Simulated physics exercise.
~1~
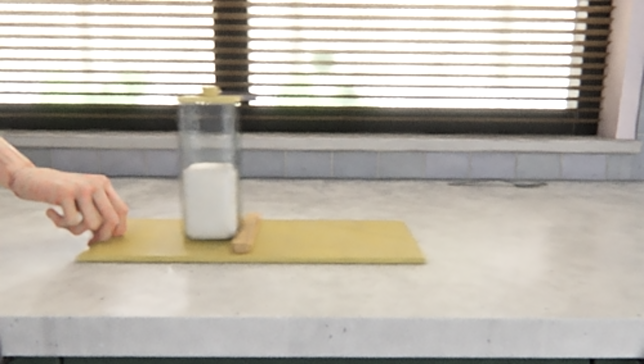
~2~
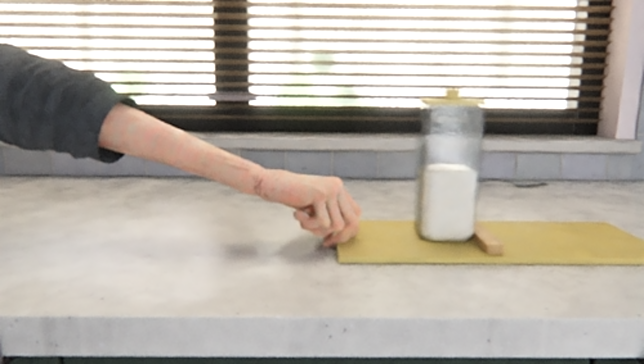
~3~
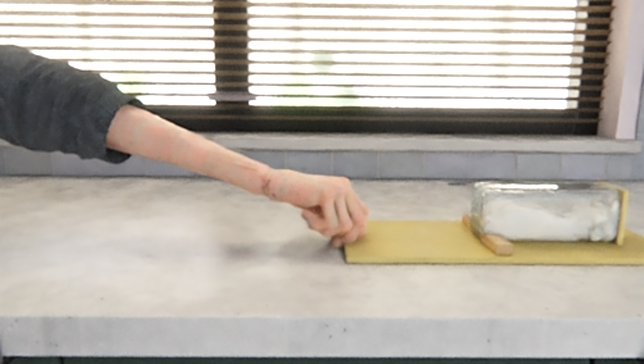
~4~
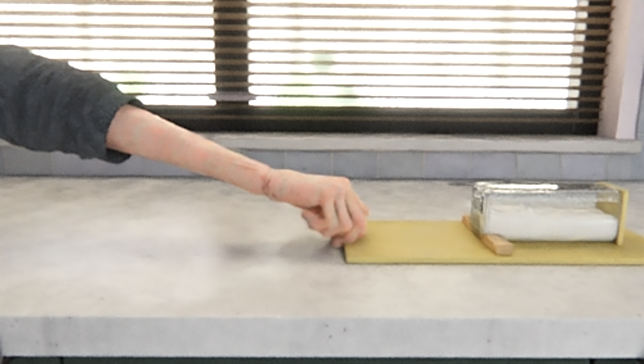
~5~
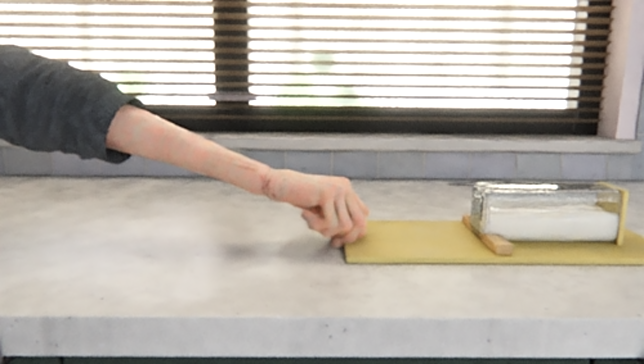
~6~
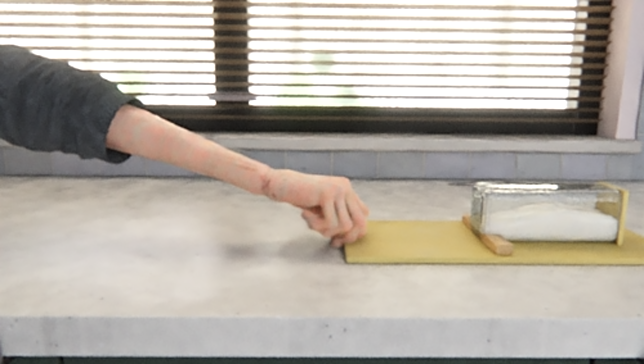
In the video, a hand slides a yellow board carrying a closed, clear canister partly filled with white contents to the right along a counter. The canister topples rightward over the small wooden strip and ends lying on its side on the stopped board.
